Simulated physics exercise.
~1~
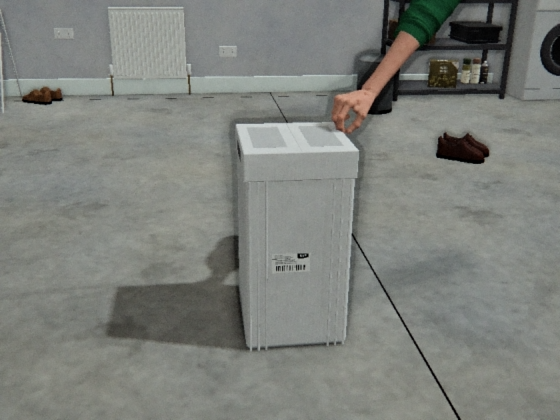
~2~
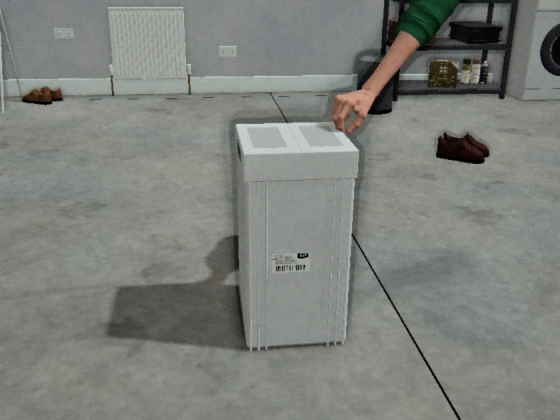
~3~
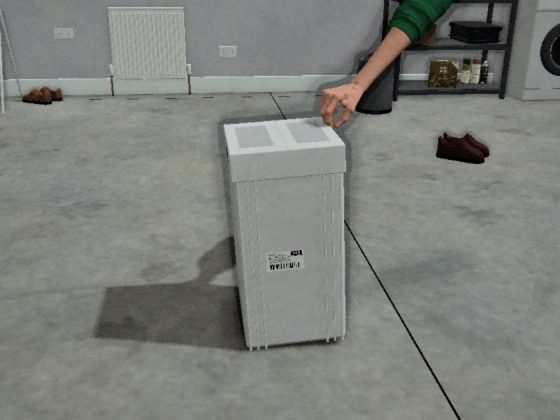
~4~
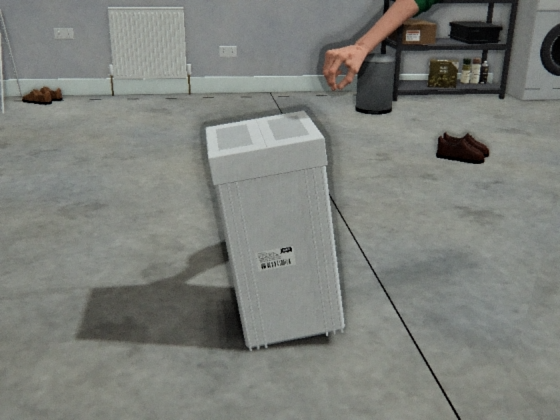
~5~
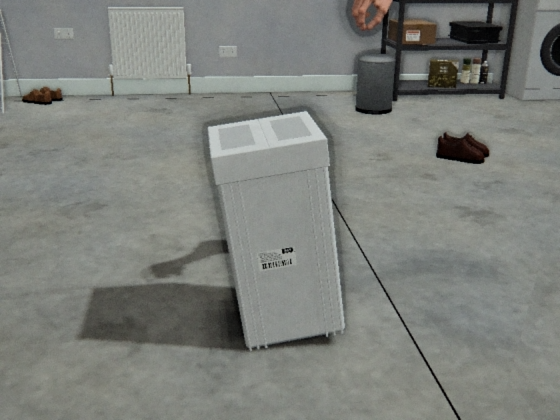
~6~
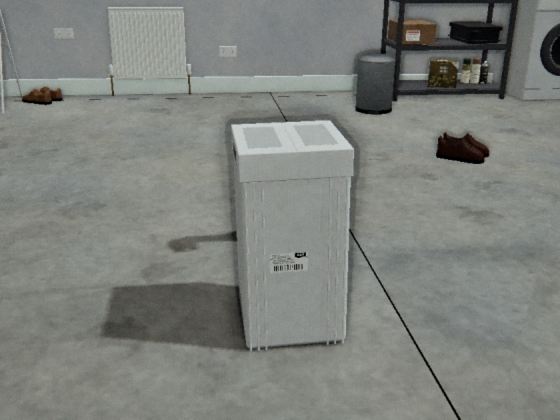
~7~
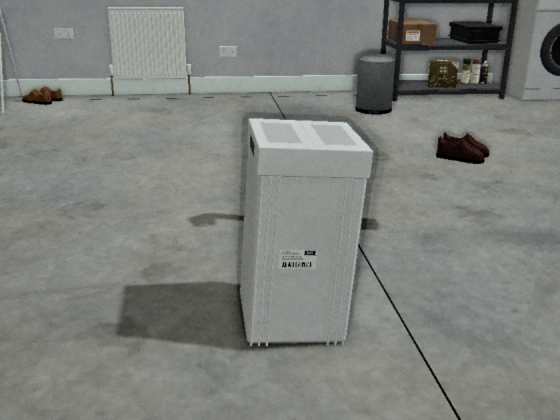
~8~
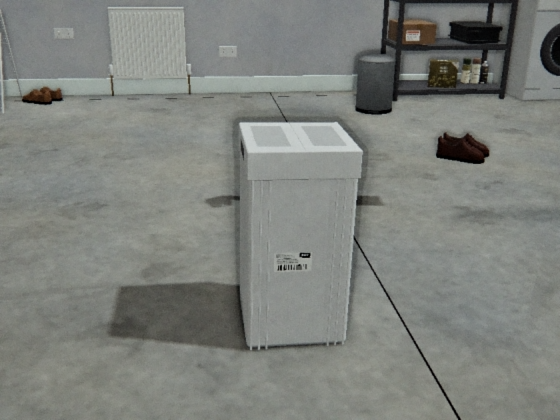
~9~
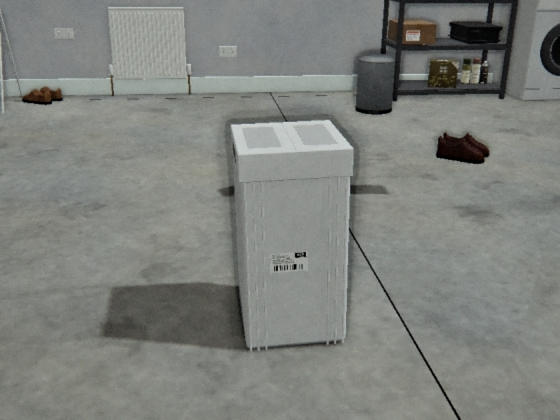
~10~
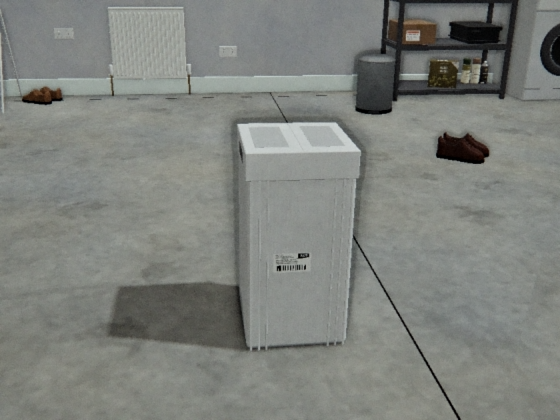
An arm in a green sleeve reaches in from the upper right, its hand at the top of a tall white tote standing on the grey concrete floor of a utility room, seen by a still camera from slightly above. Brown shoes lie at left and right, with a radiator, a dark bin and a shelf behind. The hand tips the tote to the left, lets go and draws away out of view. The leaning tote rocks back to the right, sways slightly left and right, and settles upright on its base.
